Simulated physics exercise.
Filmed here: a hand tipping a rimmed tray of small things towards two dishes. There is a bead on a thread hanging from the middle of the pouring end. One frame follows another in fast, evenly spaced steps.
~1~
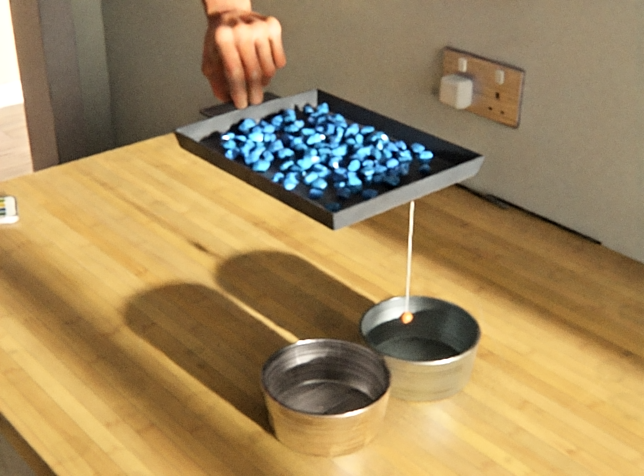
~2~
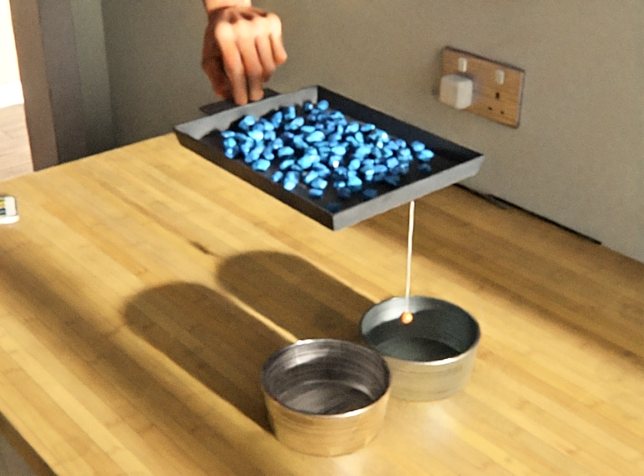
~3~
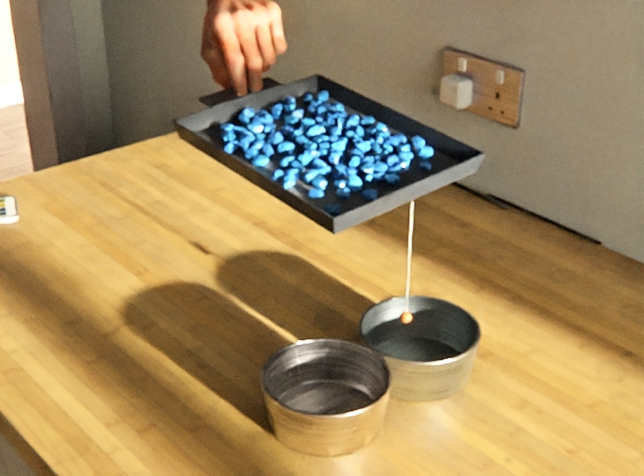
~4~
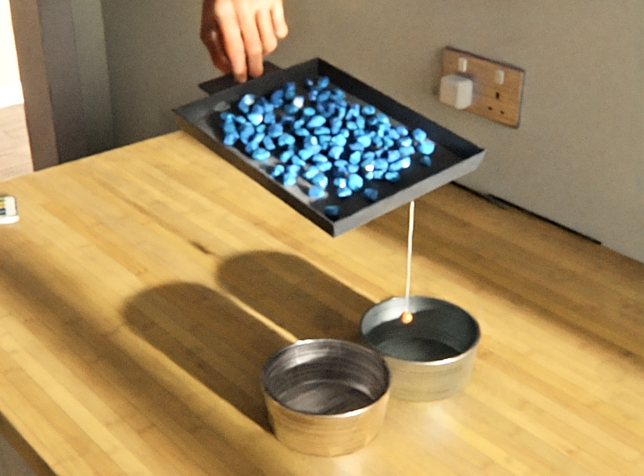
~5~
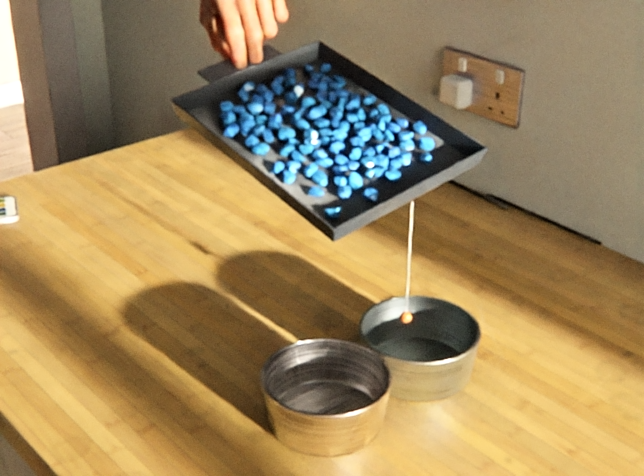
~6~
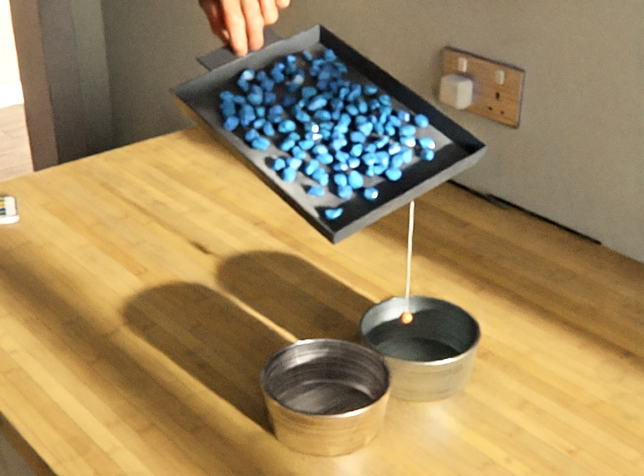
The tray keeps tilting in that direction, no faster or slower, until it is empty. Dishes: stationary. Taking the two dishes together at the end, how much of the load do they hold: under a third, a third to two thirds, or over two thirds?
Over two parts in three.
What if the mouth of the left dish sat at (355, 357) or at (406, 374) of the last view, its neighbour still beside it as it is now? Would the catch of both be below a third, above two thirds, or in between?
At the first place above two thirds, at the second one to two thirds.
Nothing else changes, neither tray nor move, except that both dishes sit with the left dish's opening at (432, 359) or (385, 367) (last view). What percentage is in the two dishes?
Close to 20 in a hundred, then close to 70 in a hundred.
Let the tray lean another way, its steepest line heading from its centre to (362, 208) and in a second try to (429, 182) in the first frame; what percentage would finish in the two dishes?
First case around 70 per cent, second case 30 per cent.
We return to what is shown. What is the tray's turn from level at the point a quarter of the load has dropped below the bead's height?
75°, roughly.
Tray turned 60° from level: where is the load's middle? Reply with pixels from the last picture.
Look close to (348, 195) in the last picture.
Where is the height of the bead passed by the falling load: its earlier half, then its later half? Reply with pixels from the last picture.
It goes through near (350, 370) first, then near (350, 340).
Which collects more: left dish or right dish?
Noted: The left-placed one ends with more.
Soon after the last picture, tray tipped steeply; nearly all on the tray; a stray few in the air.
A little later, tray tipped right over; about a third on the tray; about half in the left dish; a stray few in the right dish; a small part outside both; a small part in the air.
Later still, tray tipped past a quarter turn; most in the left dish; a stray few in the right dish; about a quarter outside both.
At rest, tray tipped past a quarter turn; most in the left dish; a stray few in the right dish; a small part outside both.
